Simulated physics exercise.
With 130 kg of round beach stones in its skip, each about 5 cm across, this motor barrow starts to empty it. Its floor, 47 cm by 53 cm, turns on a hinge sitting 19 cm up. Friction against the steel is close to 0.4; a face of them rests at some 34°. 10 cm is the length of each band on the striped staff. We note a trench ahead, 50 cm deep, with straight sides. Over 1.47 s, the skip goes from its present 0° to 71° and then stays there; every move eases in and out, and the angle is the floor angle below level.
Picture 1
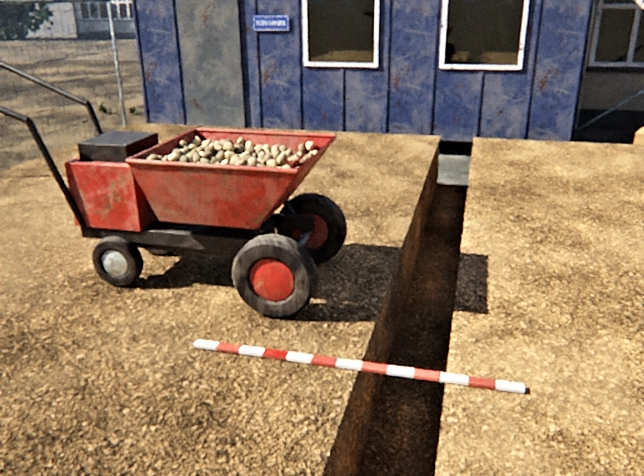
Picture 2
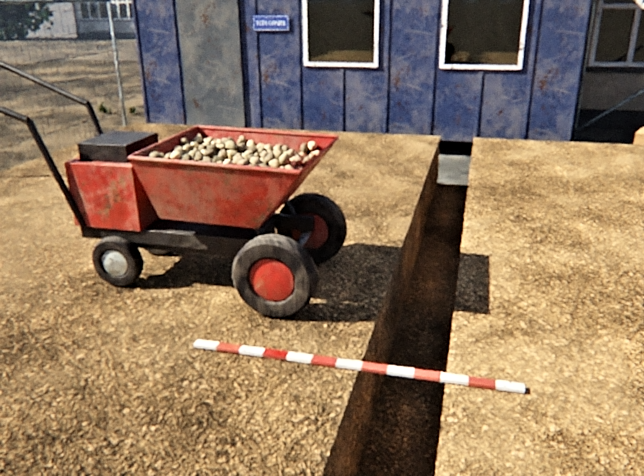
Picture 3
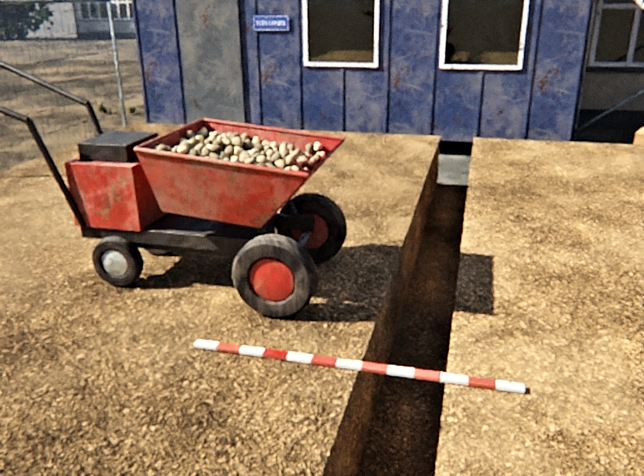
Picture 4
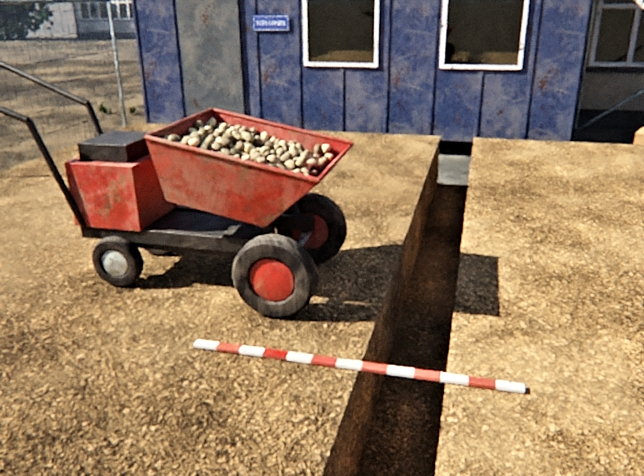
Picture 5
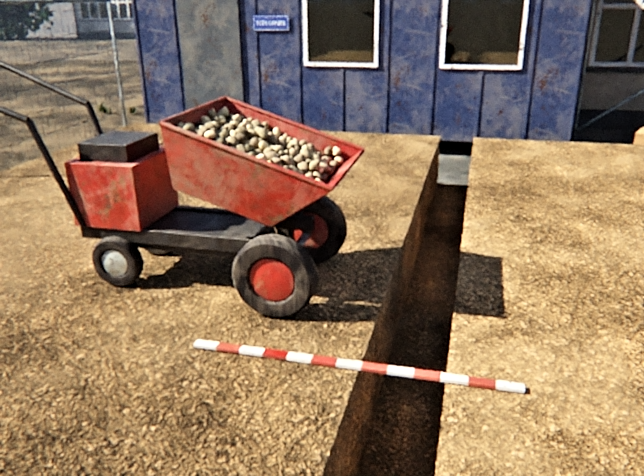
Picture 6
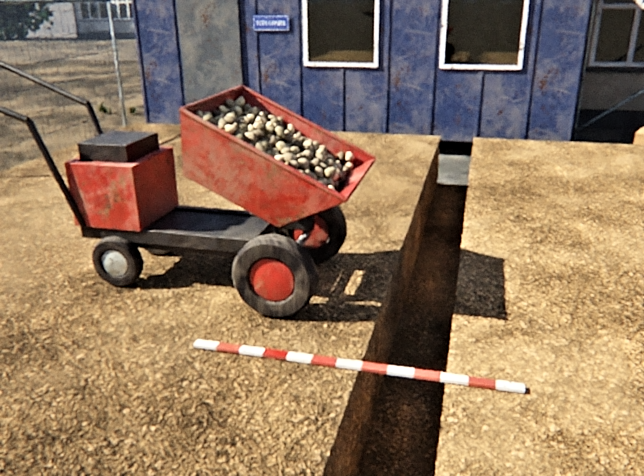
Outside a blue building, a red barrow's skip full of stones tilts toward the right.
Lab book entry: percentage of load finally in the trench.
Approx. 72 percent.
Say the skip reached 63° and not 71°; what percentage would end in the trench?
Trench share: Approx. 80%.
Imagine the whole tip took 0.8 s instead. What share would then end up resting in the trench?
I'd put it at roughly 60 per cent.
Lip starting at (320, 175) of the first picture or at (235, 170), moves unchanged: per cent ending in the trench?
Roughly 45 per cent, then 85 per cent.
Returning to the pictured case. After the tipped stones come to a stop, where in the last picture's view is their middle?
I'd point somewhere around (431, 372).
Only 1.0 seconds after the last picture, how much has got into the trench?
Some 40 per cent.
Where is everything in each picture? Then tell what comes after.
The first picture shows lip at (298, 172), floor tilted 0°, highest stones at (229, 148).
In the second picture, the skip is at 1°, its lip at (300, 173); the top of the load is at (226, 146).
The third picture shows lip at (308, 176), floor tilted 5°, highest stones at (216, 140).
The fourth picture shows lip at (319, 181), floor tilted 11°, highest stones at (211, 130).
The fifth picture shows lip at (333, 189), floor tilted 18°, highest stones at (219, 119).
In the sixth picture, the skip is at 26°, its lip at (347, 200); the top of the load is at (232, 108).
Then, 0.5 s after the last picture the floor is at 60°, 99 % in the skip, 1 % in the trench; the foremost stones are at (402, 235).
Then, 1.0 s after the last picture the floor is at 71°, 45 % in the skip, 38 % in the trench, 16 % past the trench; the foremost stones are at (533, 305).
Then, 1.3 s after the last picture the floor is at 71°, 17 % in the skip, 56 % in the trench, 28 % past the trench; the foremost stones are past the picture's edge.
Then, 3.3 s after the last picture the floor is at 71°, 0 % in the skip, 72 % in the trench, 28 % past the trench; the foremost stones are past the picture's edge.
